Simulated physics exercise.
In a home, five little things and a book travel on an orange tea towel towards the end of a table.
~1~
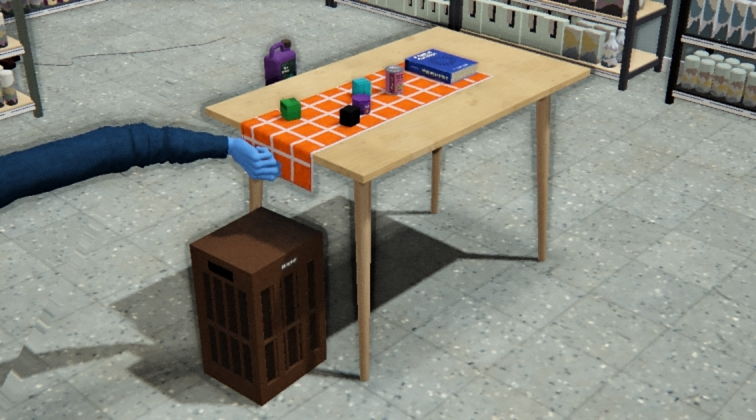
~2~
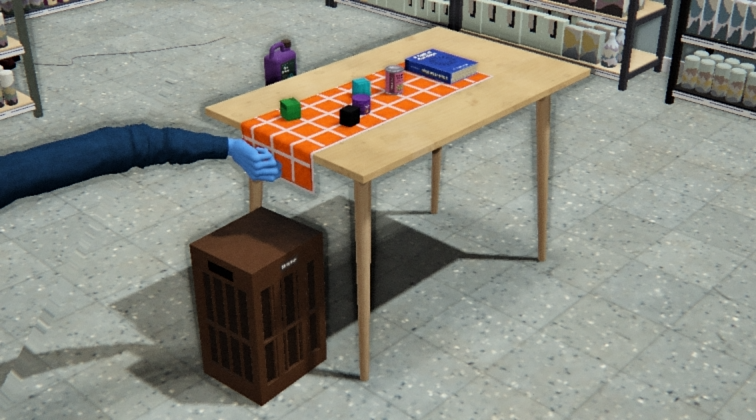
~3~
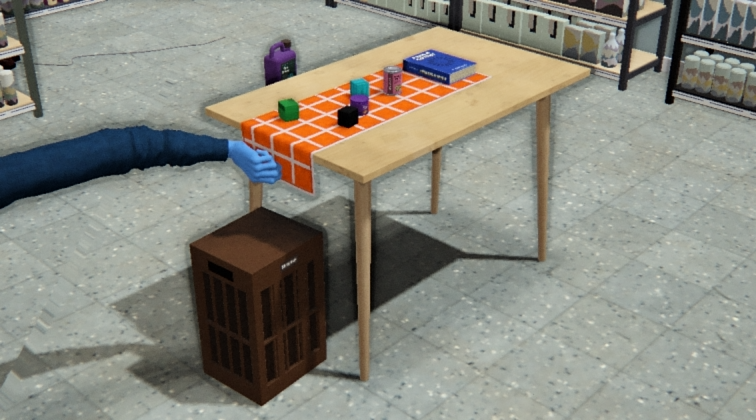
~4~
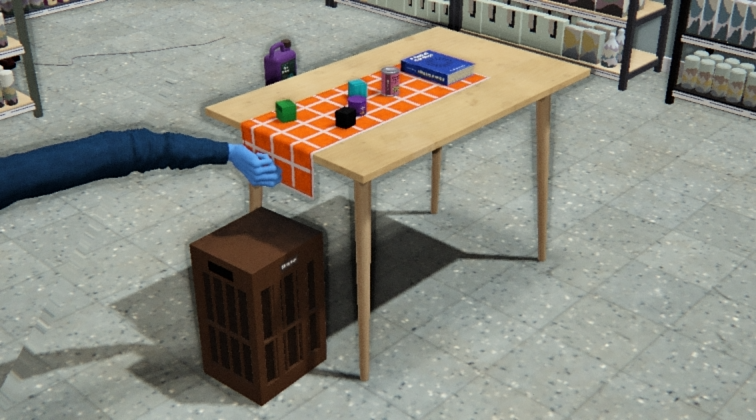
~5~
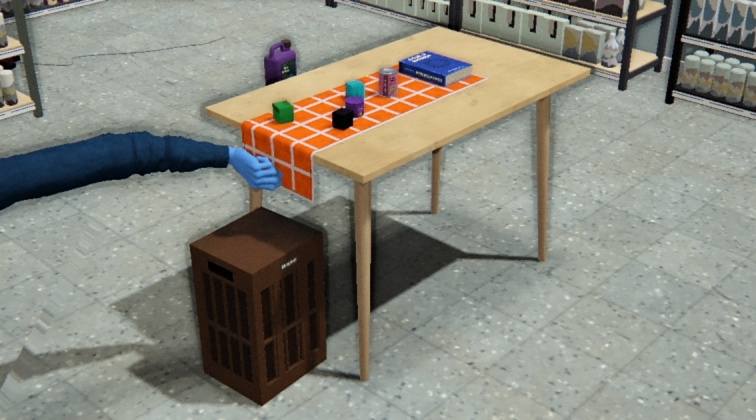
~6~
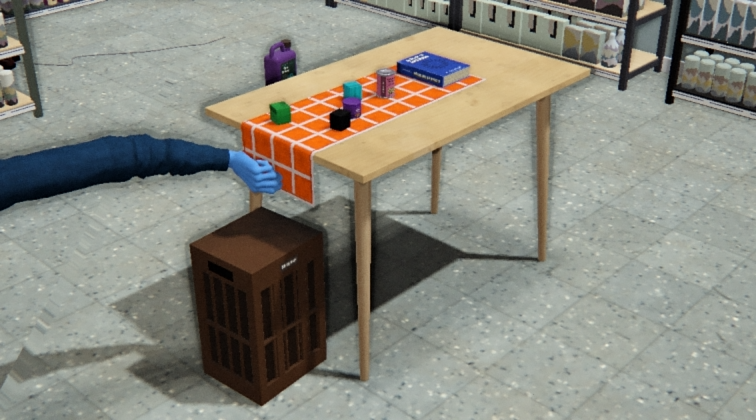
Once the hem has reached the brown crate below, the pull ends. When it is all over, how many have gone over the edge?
The number on top goes down by one.
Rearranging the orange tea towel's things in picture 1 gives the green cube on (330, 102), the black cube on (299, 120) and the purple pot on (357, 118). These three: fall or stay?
Record - green cube retained; black cube lost; purple pot retained.
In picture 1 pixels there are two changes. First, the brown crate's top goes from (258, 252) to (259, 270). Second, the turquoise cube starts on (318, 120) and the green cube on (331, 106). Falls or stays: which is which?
So the turquoise cube leaves, and the green cube stays there.
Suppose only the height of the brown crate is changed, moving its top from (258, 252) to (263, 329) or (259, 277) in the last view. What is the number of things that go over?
We'd see 4, then 2.
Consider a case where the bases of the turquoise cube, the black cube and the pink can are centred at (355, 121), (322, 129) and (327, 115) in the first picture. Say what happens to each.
Fate of the turquoise cube: It stays; fate of the black cube: It goes; fate of the pink can: It stays.
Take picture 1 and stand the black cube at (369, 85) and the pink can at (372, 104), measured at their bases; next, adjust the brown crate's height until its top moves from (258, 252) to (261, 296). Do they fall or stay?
The black cube stays on; the pink can stays on.
Soon after, hem near (279, 210); all still up.
After that, hem on the crate; green cube gone.
In the end, hem on the crate; green cube gone. It carries off one.
